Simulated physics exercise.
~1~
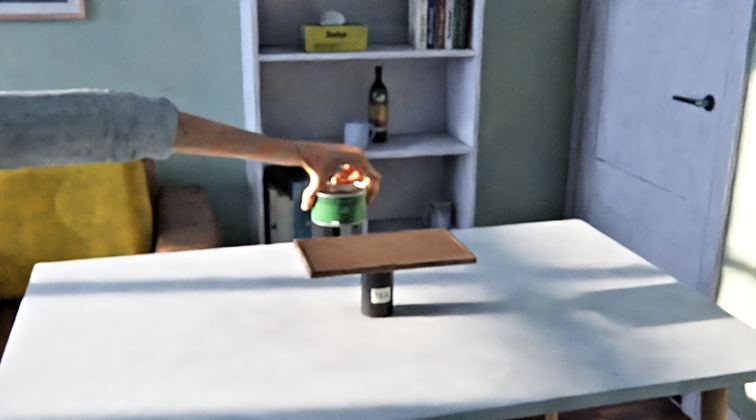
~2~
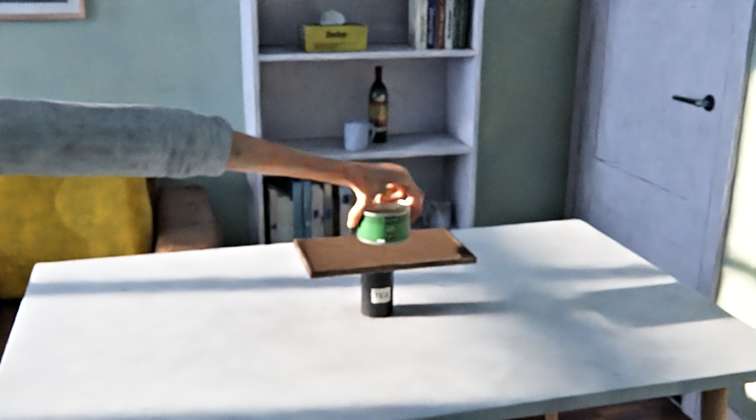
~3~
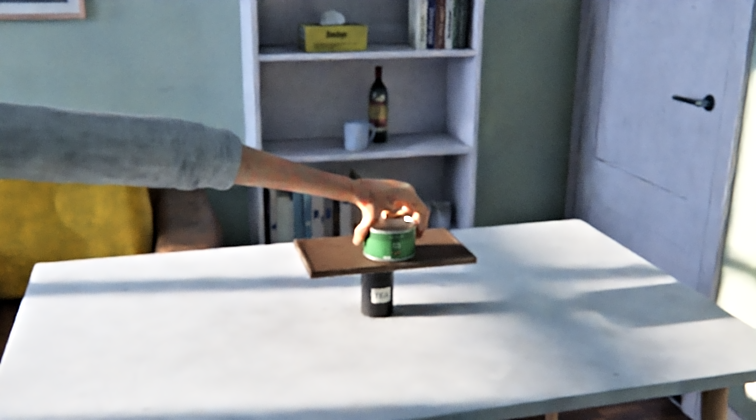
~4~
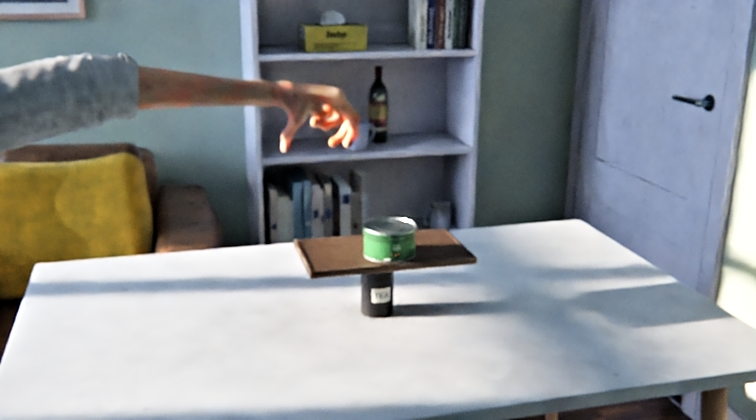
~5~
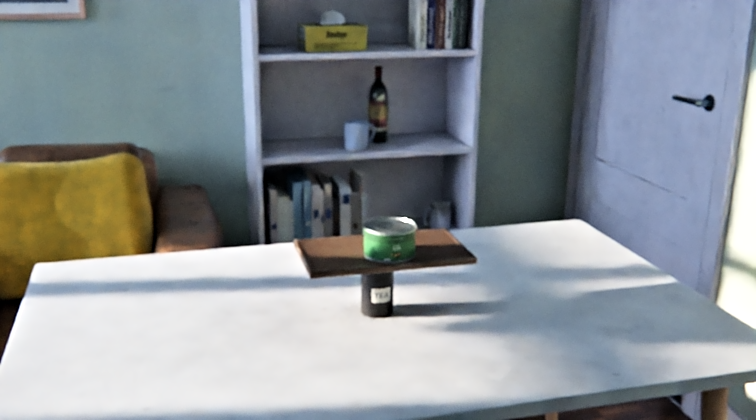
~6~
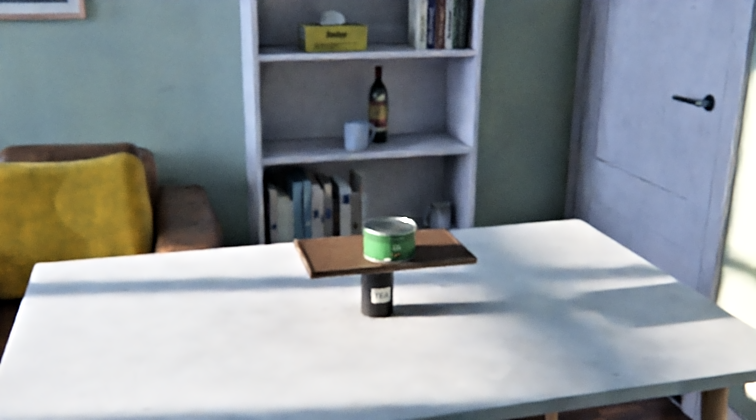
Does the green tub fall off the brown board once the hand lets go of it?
No, the green tub stays on the brown board, and the board stays balanced on the black jar after the hand has gone.
